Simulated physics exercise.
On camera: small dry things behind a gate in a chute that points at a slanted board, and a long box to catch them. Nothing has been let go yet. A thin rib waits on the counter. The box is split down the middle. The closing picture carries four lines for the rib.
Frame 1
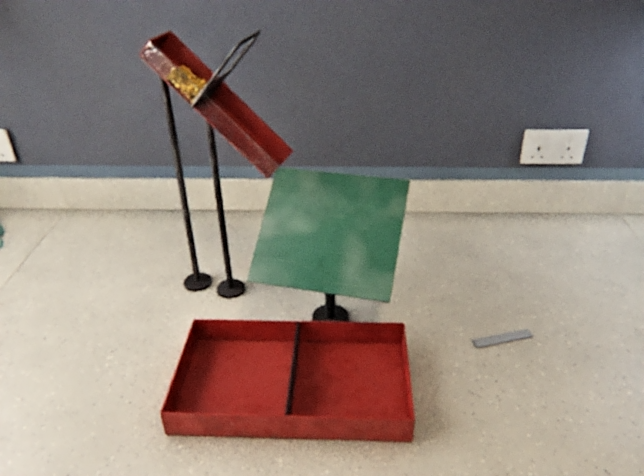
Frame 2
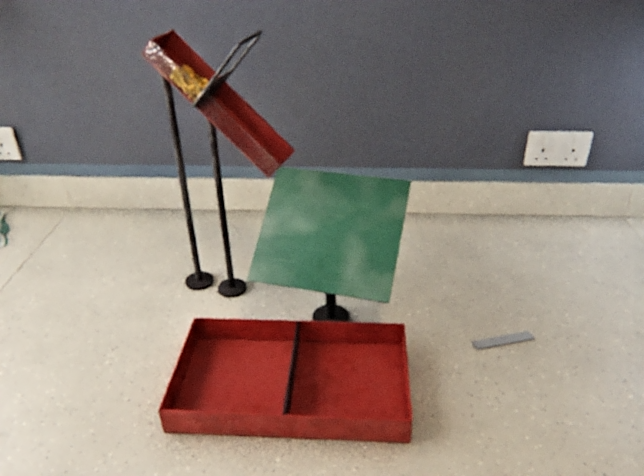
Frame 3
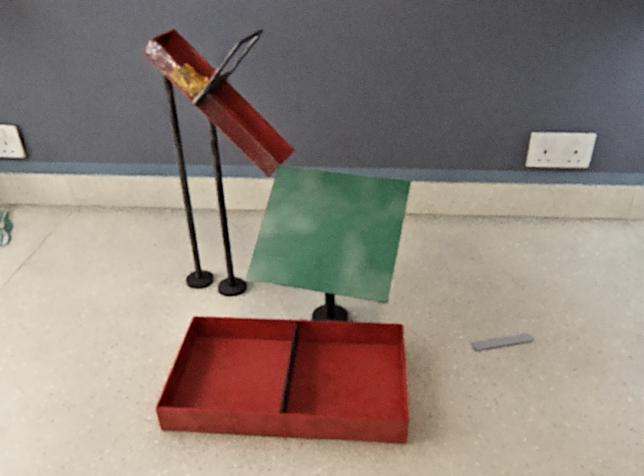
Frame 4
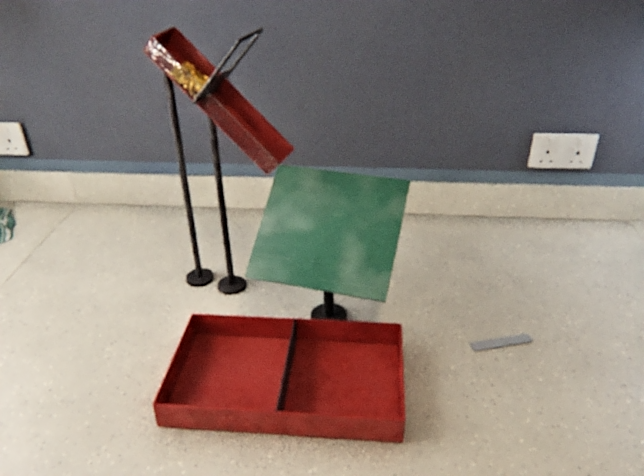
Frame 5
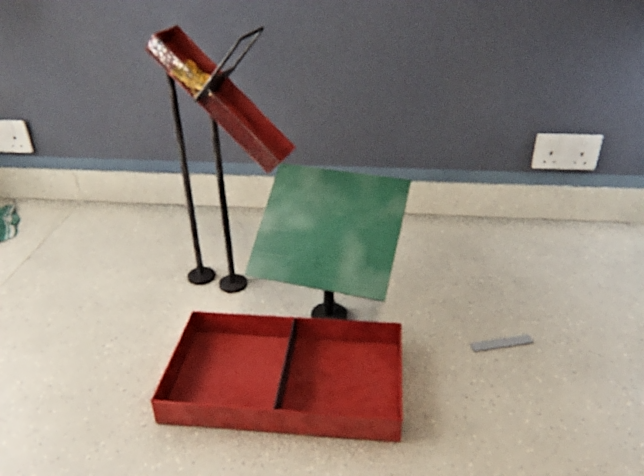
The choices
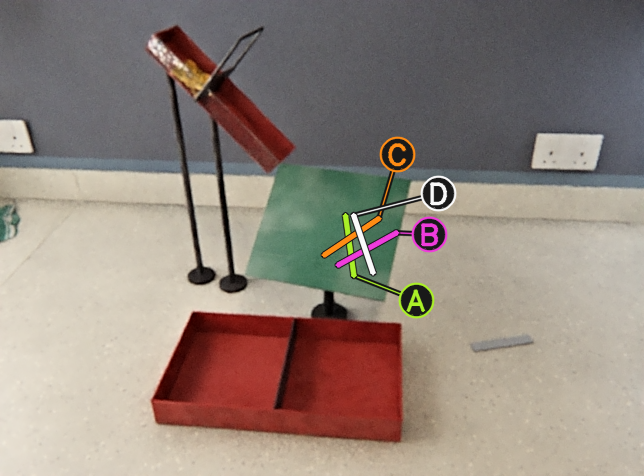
A divided red box, tilted green board and red chute holding yellow bits all stay still.
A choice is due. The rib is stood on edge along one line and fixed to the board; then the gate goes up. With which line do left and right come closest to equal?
Use line C.
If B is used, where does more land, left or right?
More lands on the right.
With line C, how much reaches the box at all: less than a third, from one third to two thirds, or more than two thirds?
More than two thirds.
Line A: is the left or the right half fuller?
More lands on the right.
On the marked copy, line A from (345, 215) to (353, 275); line B from (396, 232) to (338, 265); line C from (378, 218) to (324, 255); line D from (353, 215) to (373, 272).
With A, of what is caught, about a tenth in the left half, almost all in the right.
With B, of what is caught, about a tenth in the left half, almost all in the right.
With C, of what is caught, roughly half in the left half, roughly half in the right.
With D, of what is caught, about a tenth in the left half, almost all in the right.
